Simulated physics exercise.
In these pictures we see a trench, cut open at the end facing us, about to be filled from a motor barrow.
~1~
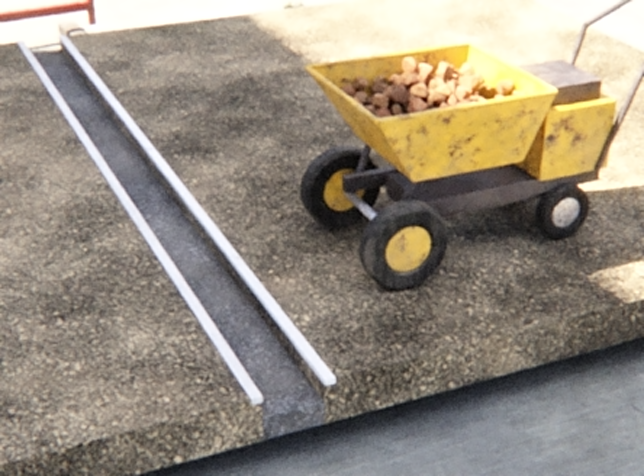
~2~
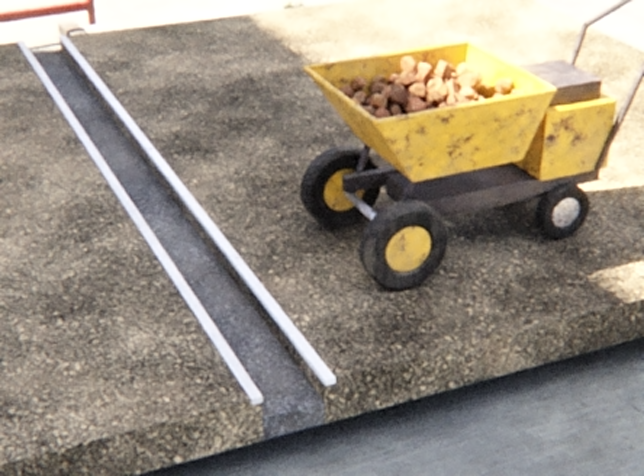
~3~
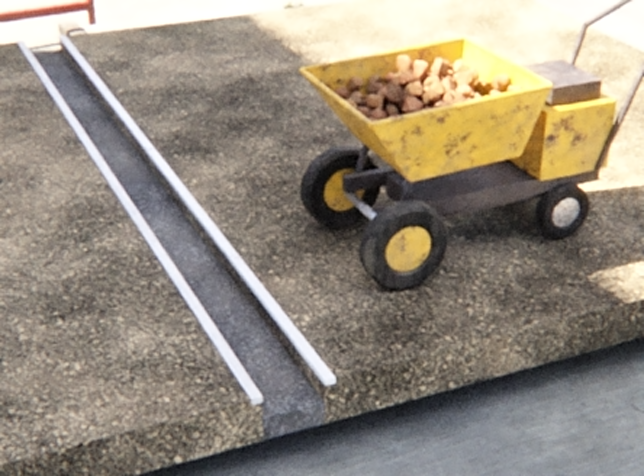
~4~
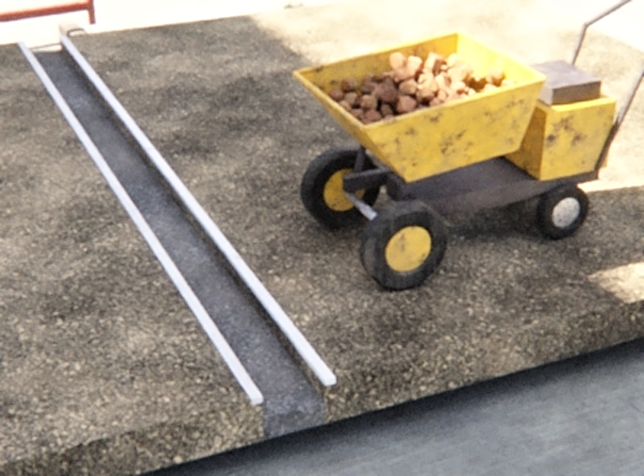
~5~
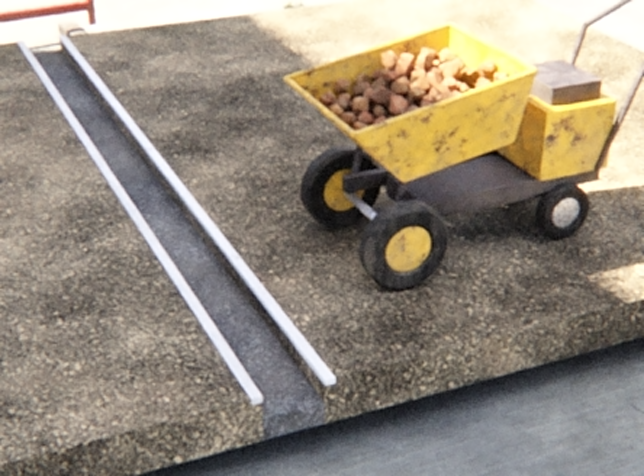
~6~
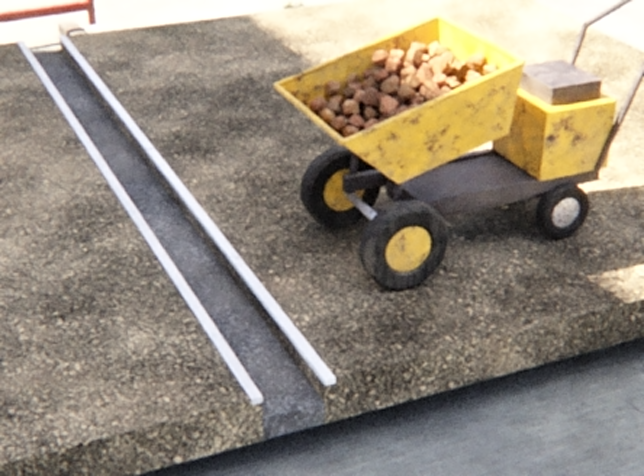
The yellow skip of a small motor barrow, heaped with reddish-brown clods, starts level and tilts steadily forward to the left, its rear lifting away from the yellow body while the wheels stay put. The barrow stands at right on sunlit, gritty brown ground, seen from slightly above by a still camera. At left, a narrow, dark, shallow trench edged with two pale rails runs to an open near end.
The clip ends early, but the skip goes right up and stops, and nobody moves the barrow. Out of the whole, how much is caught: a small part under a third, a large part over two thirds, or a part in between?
Out of the whole, a part in between is caught.
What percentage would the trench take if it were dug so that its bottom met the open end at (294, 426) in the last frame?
70 %.
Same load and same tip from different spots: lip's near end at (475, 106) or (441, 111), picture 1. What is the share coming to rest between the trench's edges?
First try: 30 per cent; second try: 50 per cent.
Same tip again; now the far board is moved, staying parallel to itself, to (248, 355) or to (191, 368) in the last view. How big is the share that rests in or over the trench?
I'd say some 40 in a hundred, followed by 90 in a hundred.
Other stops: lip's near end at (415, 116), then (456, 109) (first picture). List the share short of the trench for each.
Position 1: Near 20 %; position 2: Near 50 %.
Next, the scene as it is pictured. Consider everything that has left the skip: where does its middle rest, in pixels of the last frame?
Somewhere close to (198, 281) in the last picture.
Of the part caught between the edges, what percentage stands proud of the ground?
About 45 %.
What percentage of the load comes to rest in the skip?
Estimate: 0 %, roughly.
Just after the last frame, skip tipped steeply; every one in the skip.
A moment on, skip tipped steeply; the larger part in the skip; about a tenth in or heaped over the trench; just a few beyond it; about a tenth falling.
Further on, skip tipped right over; roughly a quarter in the skip; roughly half in or heaped over the trench; roughly a third beyond it.
When it is over, skip tipped right over; just a few in the skip; just a few short of the trench; roughly half in or heaped over the trench; roughly half beyond it.
